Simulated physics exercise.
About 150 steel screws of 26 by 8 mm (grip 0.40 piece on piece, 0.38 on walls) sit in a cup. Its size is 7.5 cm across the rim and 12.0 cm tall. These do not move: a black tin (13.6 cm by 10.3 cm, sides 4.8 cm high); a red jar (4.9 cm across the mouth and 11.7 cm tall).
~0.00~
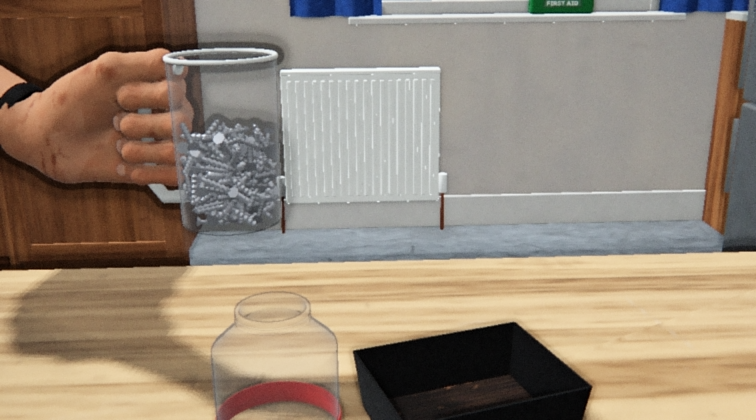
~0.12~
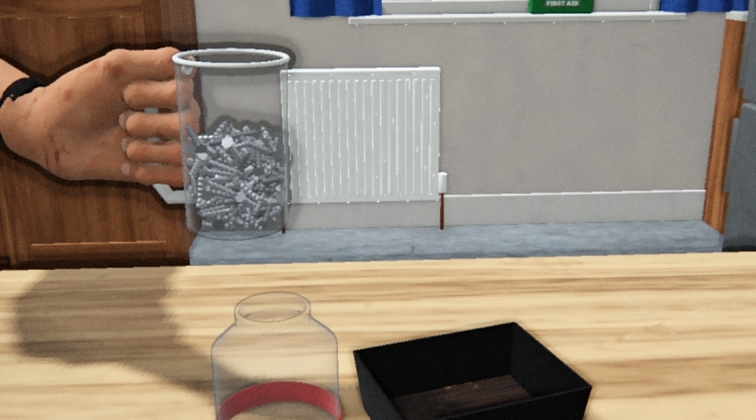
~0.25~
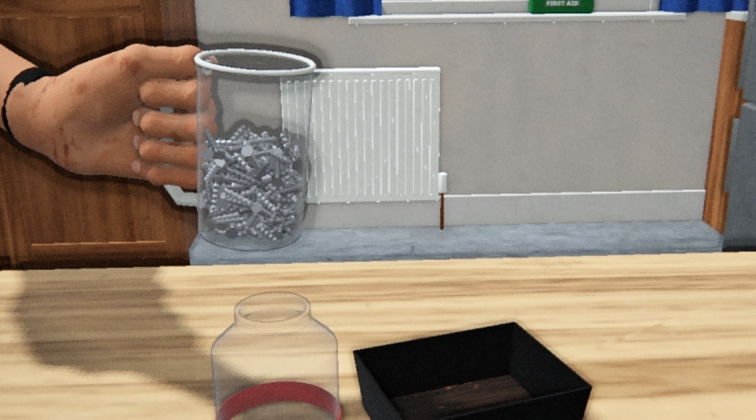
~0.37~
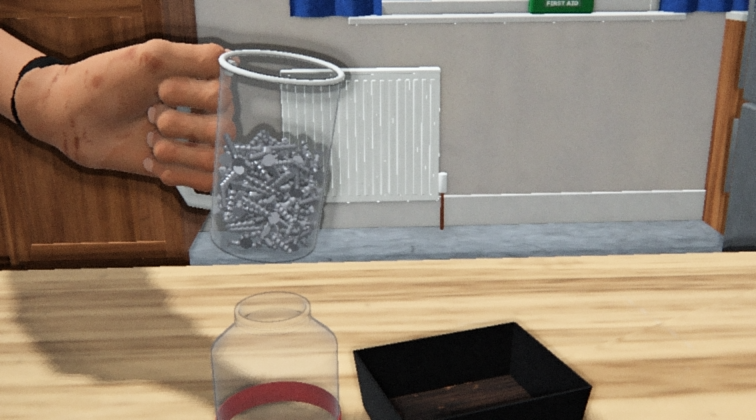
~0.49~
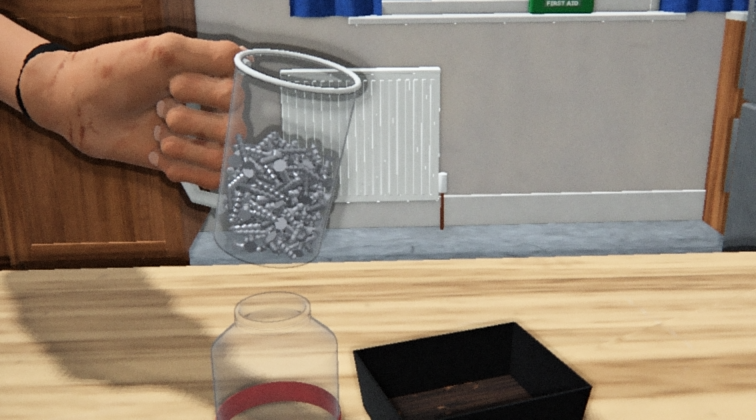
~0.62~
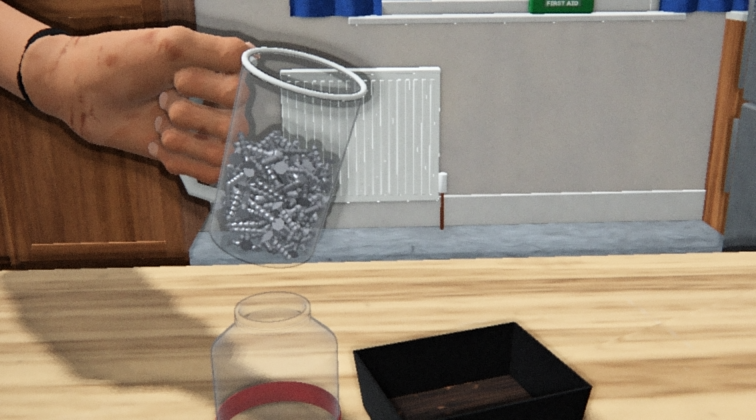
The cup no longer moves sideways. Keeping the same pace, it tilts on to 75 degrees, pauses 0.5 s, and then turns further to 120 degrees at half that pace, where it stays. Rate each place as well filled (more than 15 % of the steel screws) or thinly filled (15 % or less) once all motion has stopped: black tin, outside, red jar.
Black tin: Well filled, outside: Well filled, red jar: Thinly filled.
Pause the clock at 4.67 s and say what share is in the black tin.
About 0 %.
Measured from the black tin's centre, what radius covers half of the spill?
I'd estimate close to 12 centimetres.
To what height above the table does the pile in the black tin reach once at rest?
About 2.5 cm.
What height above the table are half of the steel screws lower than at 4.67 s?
Some 22 cm.
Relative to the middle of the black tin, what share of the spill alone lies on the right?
Spill share: Around 30 per cent.
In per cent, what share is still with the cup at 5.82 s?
I'd guess roughly 0 per cent.
After 2.18 s, tilt 71 degrees; cup 100 %; middle of all pieces near (262, 178).
After 3.48 s, tilt 84 degrees; cup 100 %; middle of all pieces near (260, 173).
After 4.67 s, tilt 104 degrees; cup 100 %; middle of all pieces near (266, 174).
After 5.82 s, tilt 120 degrees; black tin 30 %, outside 70 %.
At rest (7.4 s), cup 0 %, red jar 0 %, black tin 30 %, outside 70 %.
